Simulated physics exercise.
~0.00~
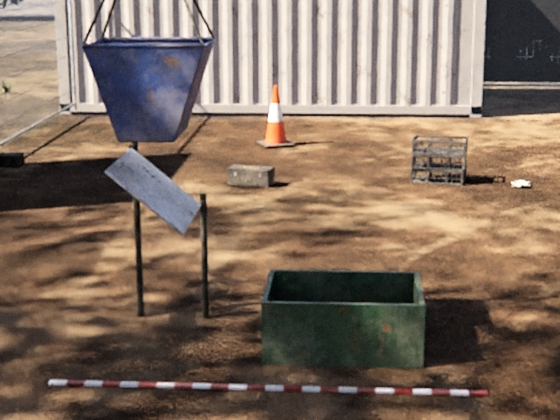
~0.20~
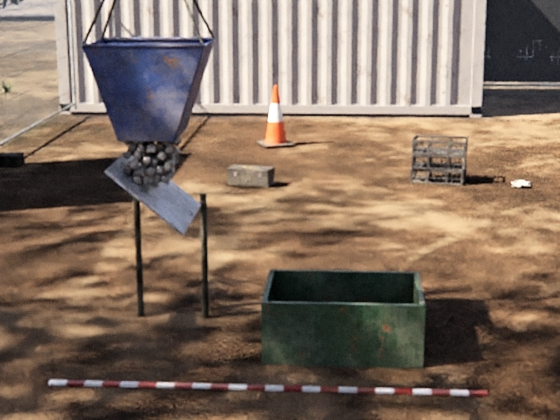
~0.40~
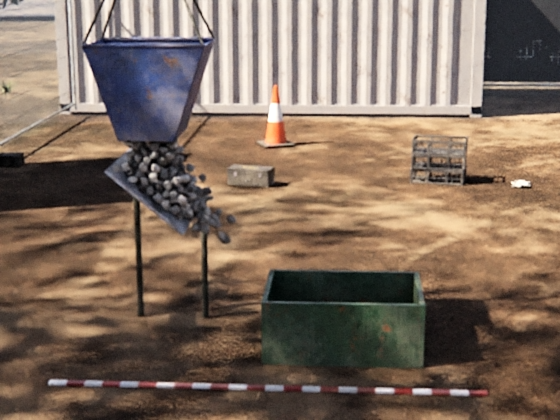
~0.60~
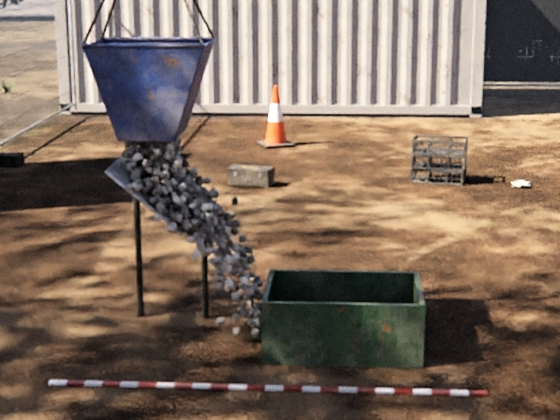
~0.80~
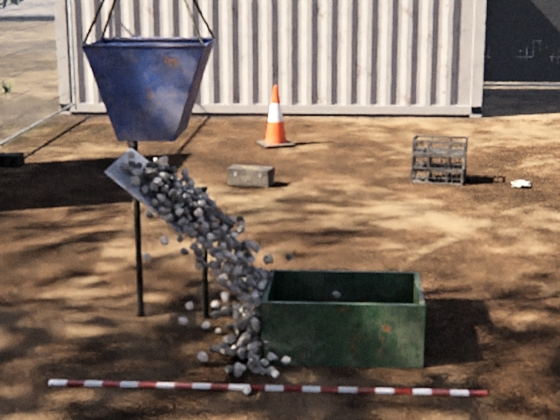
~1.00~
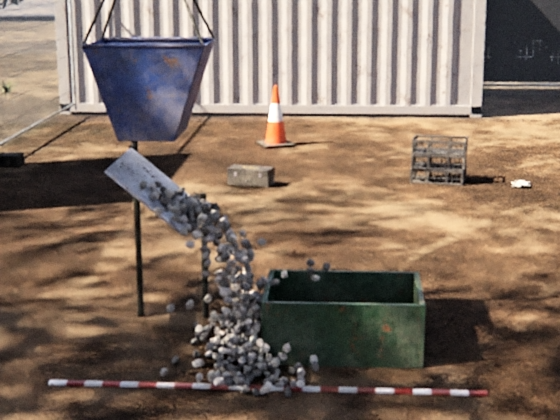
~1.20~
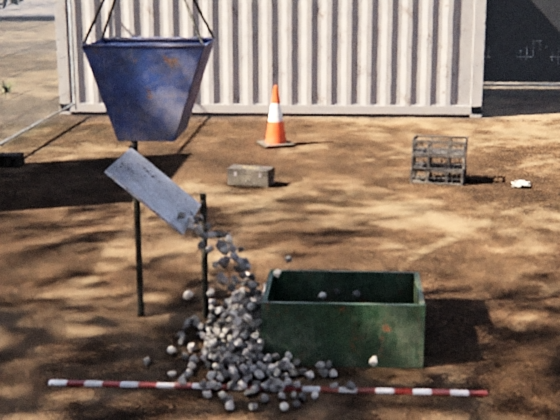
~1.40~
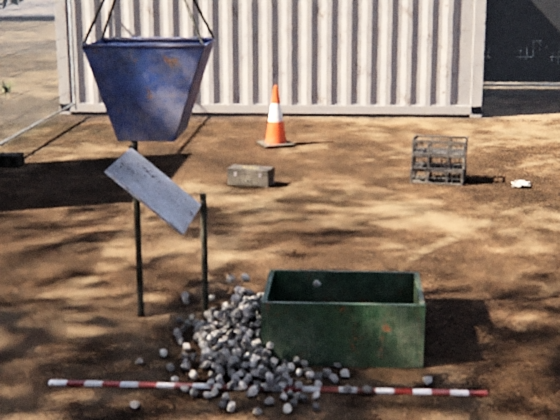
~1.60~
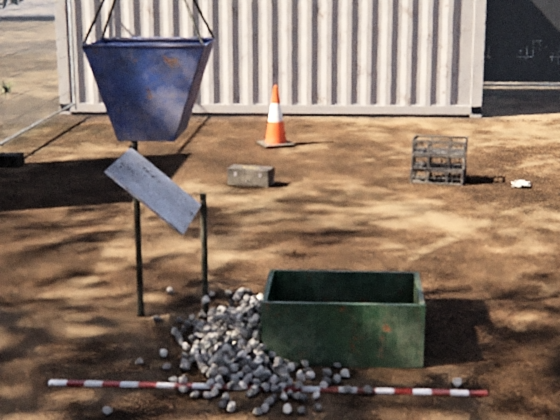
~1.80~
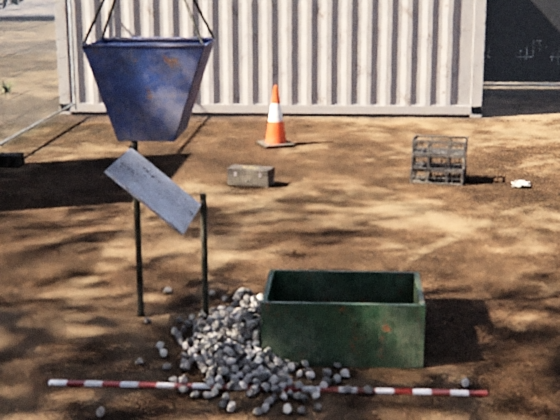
A hanging blue skip let a load of grey stones drop onto a fixed sloping metal plate, and they slid down to the right, mostly falling short of the green bin and ending in a heap on the ground against its left side.
